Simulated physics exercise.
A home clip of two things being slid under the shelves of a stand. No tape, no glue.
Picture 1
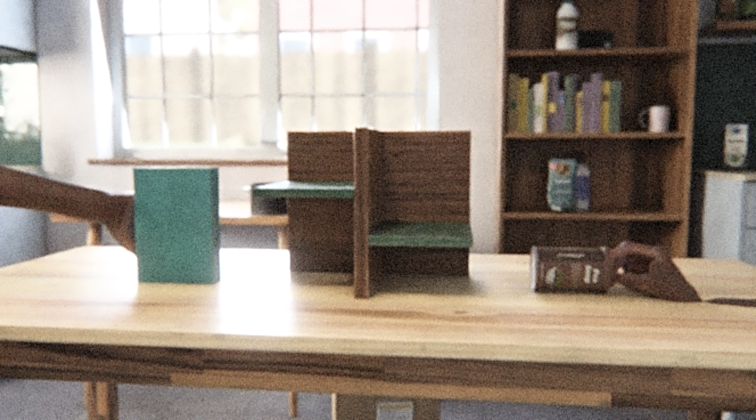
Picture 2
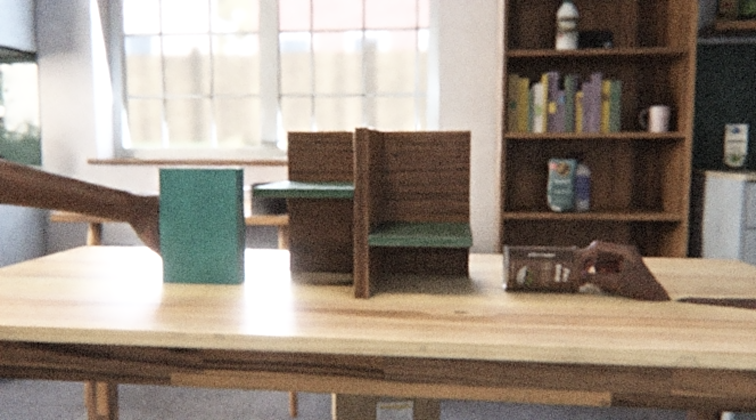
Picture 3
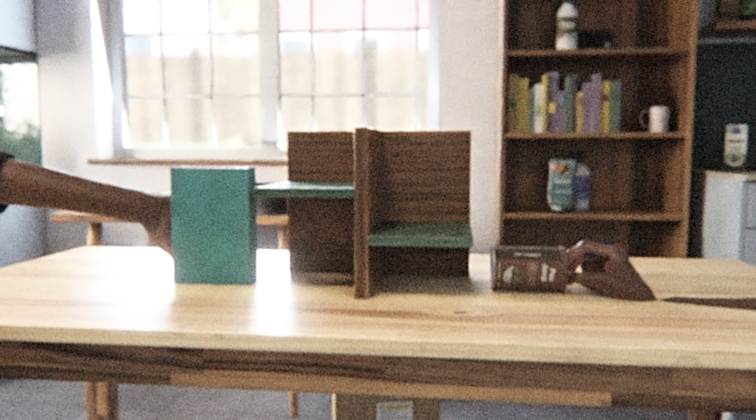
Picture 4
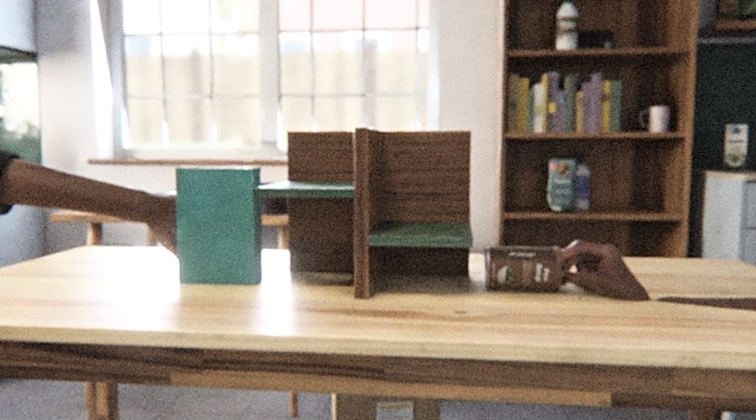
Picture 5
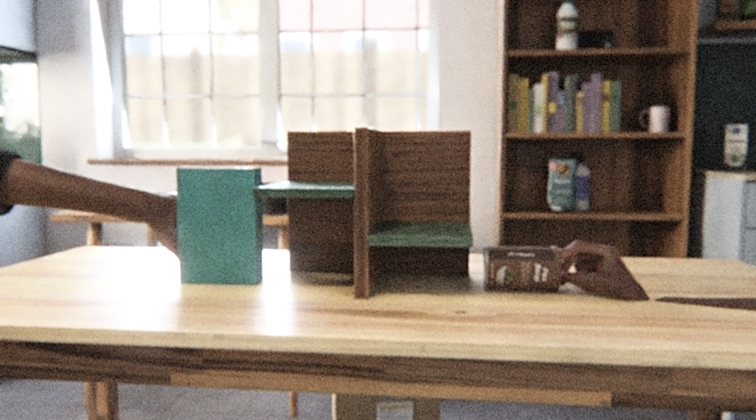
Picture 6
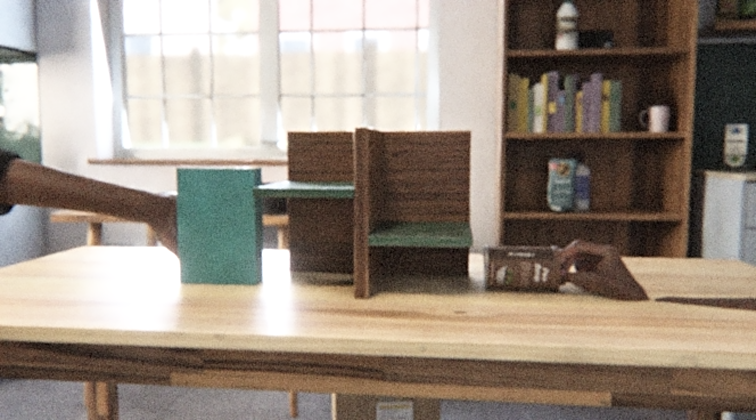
A turquoise book and a brown tin are slid inward by hands, then barely move.
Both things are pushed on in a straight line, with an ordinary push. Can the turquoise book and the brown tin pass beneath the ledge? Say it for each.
The turquoise book is too tall; the brown tin clears the shelf.
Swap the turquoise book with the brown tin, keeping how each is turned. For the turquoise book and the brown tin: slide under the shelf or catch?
The turquoise book stops at the shelf, the brown tin slides in.
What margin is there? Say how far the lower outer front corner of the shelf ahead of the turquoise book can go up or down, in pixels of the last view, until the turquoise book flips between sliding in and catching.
About 28 pixels up.
Then, 0.38 s past the last view, turquoise book stopped at the opening near (233, 225); brown tin sliding up to the opening near (491, 267).
Finally, the turquoise book stops at the shelf, near (233, 225); the brown tin goes under, near (431, 266).
